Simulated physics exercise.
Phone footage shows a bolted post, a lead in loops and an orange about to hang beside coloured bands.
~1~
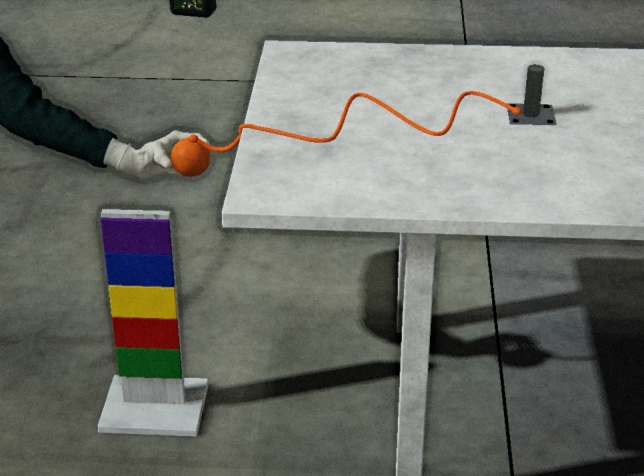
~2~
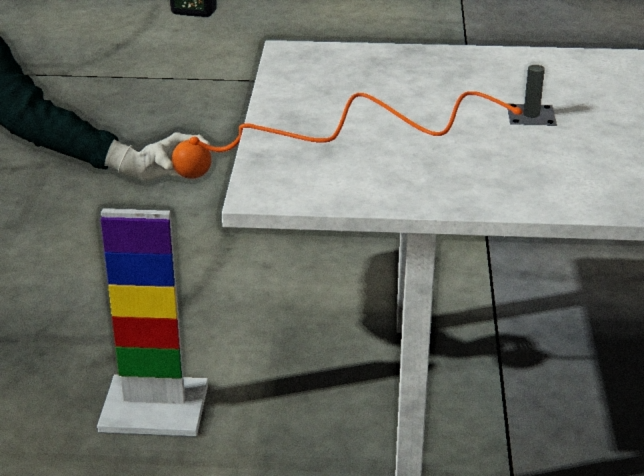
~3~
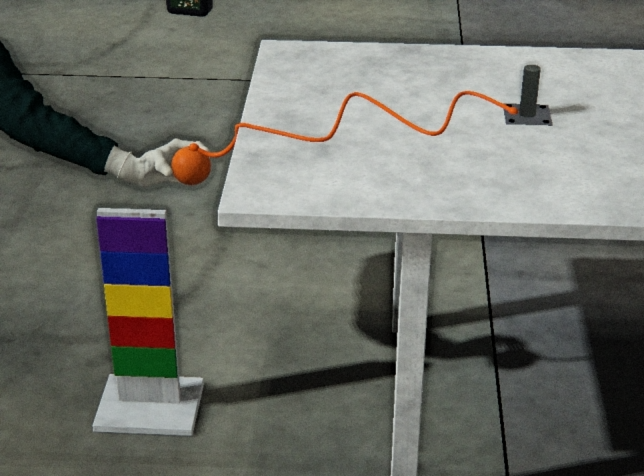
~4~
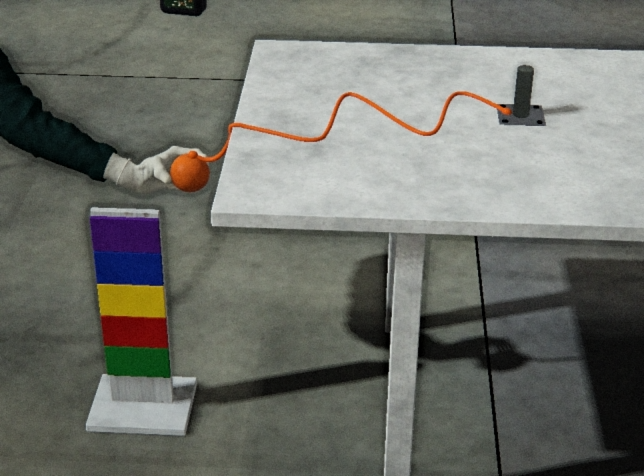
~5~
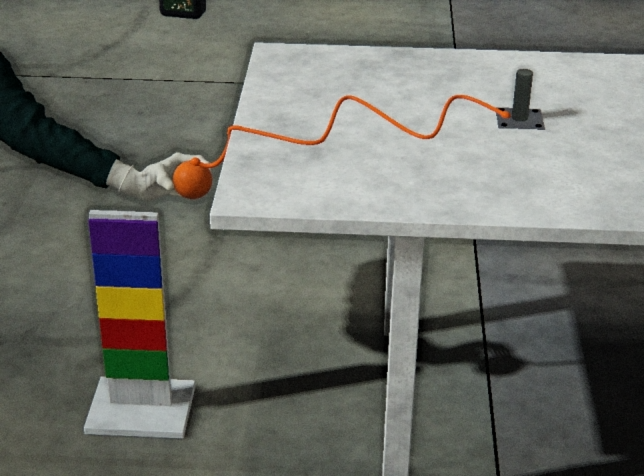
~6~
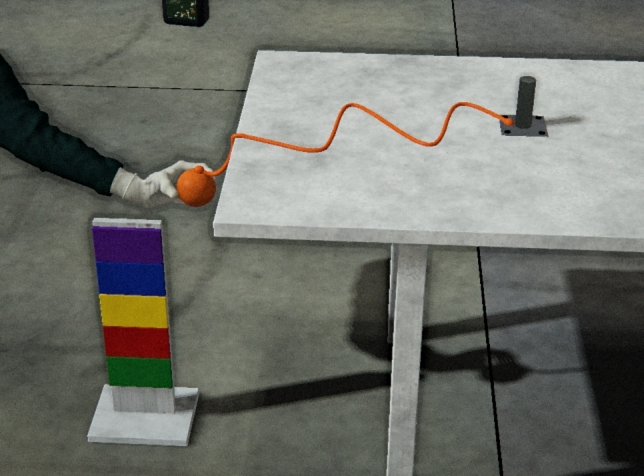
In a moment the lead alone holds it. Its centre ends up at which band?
At the green one.
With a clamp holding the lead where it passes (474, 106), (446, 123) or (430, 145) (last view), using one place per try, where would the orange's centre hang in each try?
First (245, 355), next (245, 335), last (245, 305).
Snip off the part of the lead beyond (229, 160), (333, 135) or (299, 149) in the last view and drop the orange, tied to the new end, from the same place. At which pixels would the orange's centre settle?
Close to (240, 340) first, close to (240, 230) next, and close to (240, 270) last.
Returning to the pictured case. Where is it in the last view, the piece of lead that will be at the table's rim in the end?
Go for the one at (362, 108).
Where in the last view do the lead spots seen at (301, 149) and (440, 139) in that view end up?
Result - first point (239, 251), second point (359, 126).
Early on, orange near (228, 371); level with green.
Midway, orange near (251, 370); level with green.
Finally, orange near (246, 373); level with green. Its middle rests at the green band.
